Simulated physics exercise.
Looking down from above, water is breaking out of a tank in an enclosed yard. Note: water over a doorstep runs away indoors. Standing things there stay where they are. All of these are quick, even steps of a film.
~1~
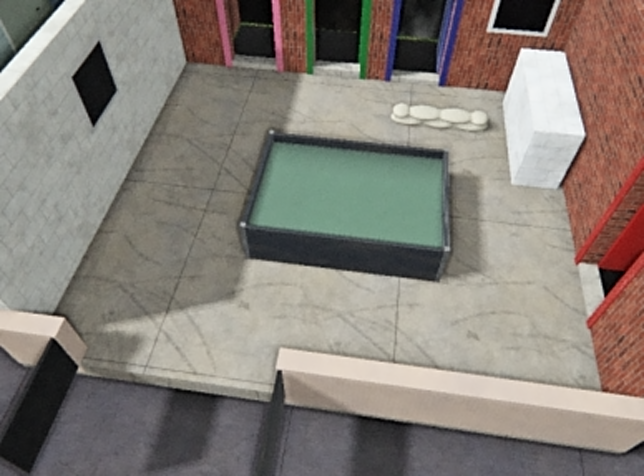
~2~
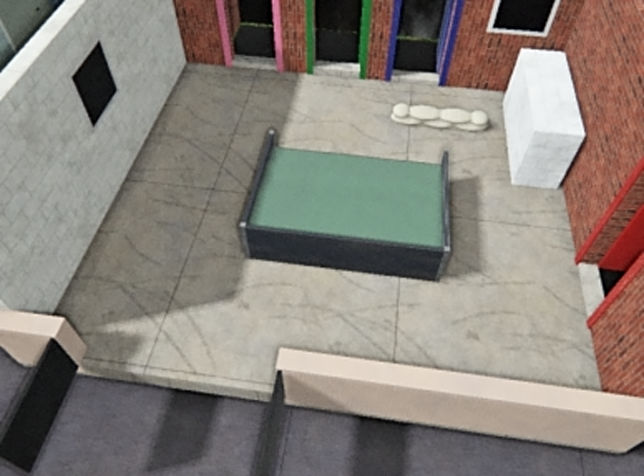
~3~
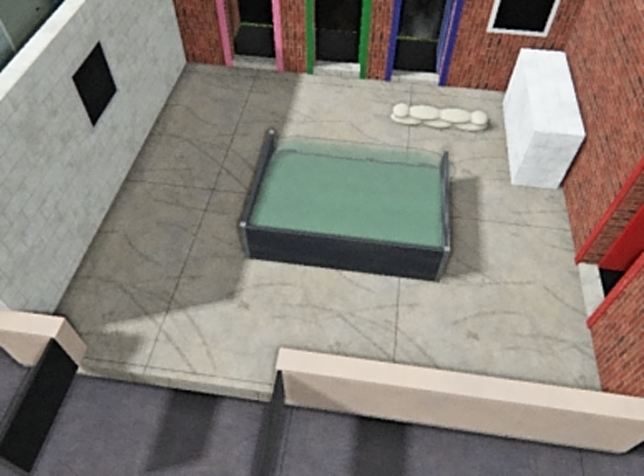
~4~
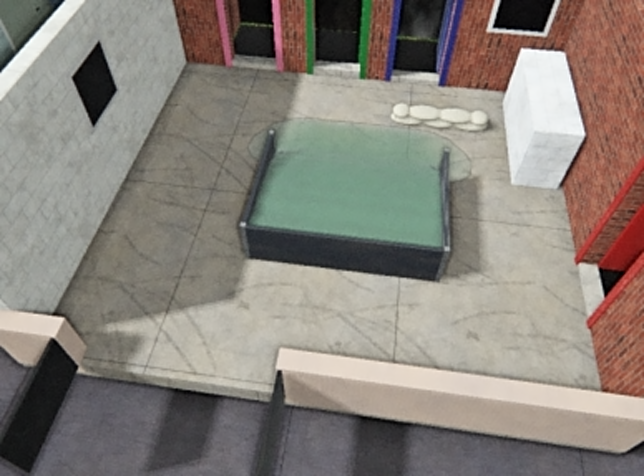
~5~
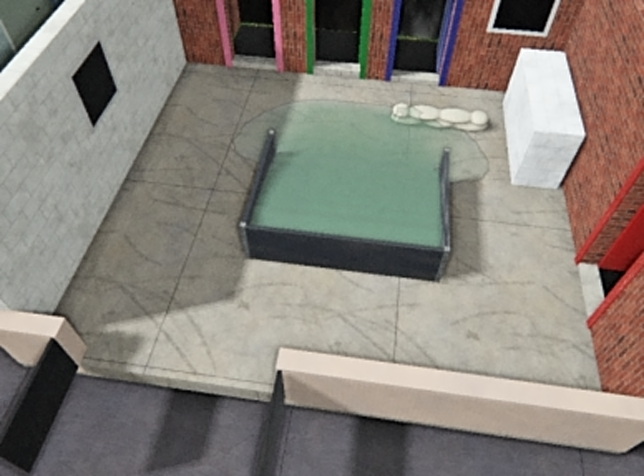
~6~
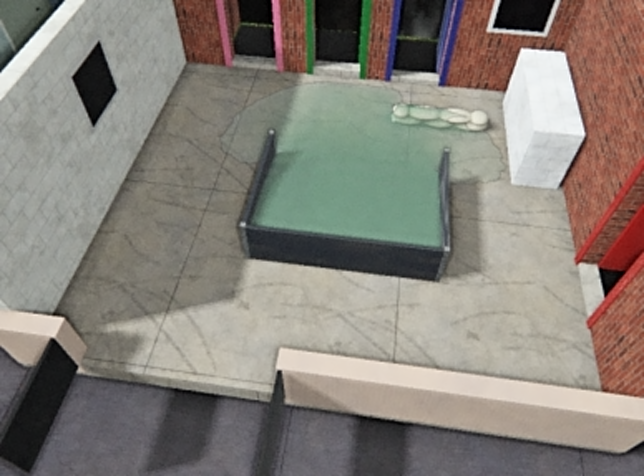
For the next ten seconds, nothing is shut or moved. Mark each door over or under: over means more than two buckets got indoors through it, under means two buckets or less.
Green door - over, pink door - over, blue door - over, red door - under.
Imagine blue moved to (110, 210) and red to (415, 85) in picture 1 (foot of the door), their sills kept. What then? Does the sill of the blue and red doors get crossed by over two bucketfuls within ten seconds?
Blue door: Falls short. Red door: Exceeds the limit.
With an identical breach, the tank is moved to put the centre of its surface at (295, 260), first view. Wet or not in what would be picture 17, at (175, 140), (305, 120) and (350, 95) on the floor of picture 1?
As listed: Reached, reached, reached.
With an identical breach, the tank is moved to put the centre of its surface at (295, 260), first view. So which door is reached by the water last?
The door marked red.
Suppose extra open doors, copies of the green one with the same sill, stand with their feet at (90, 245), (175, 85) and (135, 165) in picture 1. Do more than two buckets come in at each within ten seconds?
In order: Stays within it, tops the limit, stays within it.
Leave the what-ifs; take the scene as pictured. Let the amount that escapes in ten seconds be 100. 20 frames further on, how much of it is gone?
I get 50 percent.
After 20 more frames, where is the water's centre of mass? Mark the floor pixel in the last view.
Roughly (354, 133) in the last picture.
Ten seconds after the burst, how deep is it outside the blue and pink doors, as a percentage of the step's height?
Near 50 and 70 per cent, in that order.
A moment on, water covers 30 % of the floor; the green door over two buckets in, the pink door wet at the sill, nothing in, the blue door under two buckets in, the red door not reached.
Next, water covers 40 % of the floor; the green door far over two buckets in, the pink door under two buckets in, the blue door over two buckets in, the red door not reached.
Then, water covers 60 % of the floor; the green door far over two buckets in, the pink door over two buckets in, the blue door over two buckets in, the red door wet at the sill, nothing in.
Later, water covers 90 % of the floor; the green door far over two buckets in, the pink door over two buckets in, the blue door over two buckets in, the red door wet at the sill, nothing in.
In the end, water covers 95 % of the floor; the green door far over two buckets in, the pink door over two buckets in, the blue door over two buckets in, the red door under two buckets in.
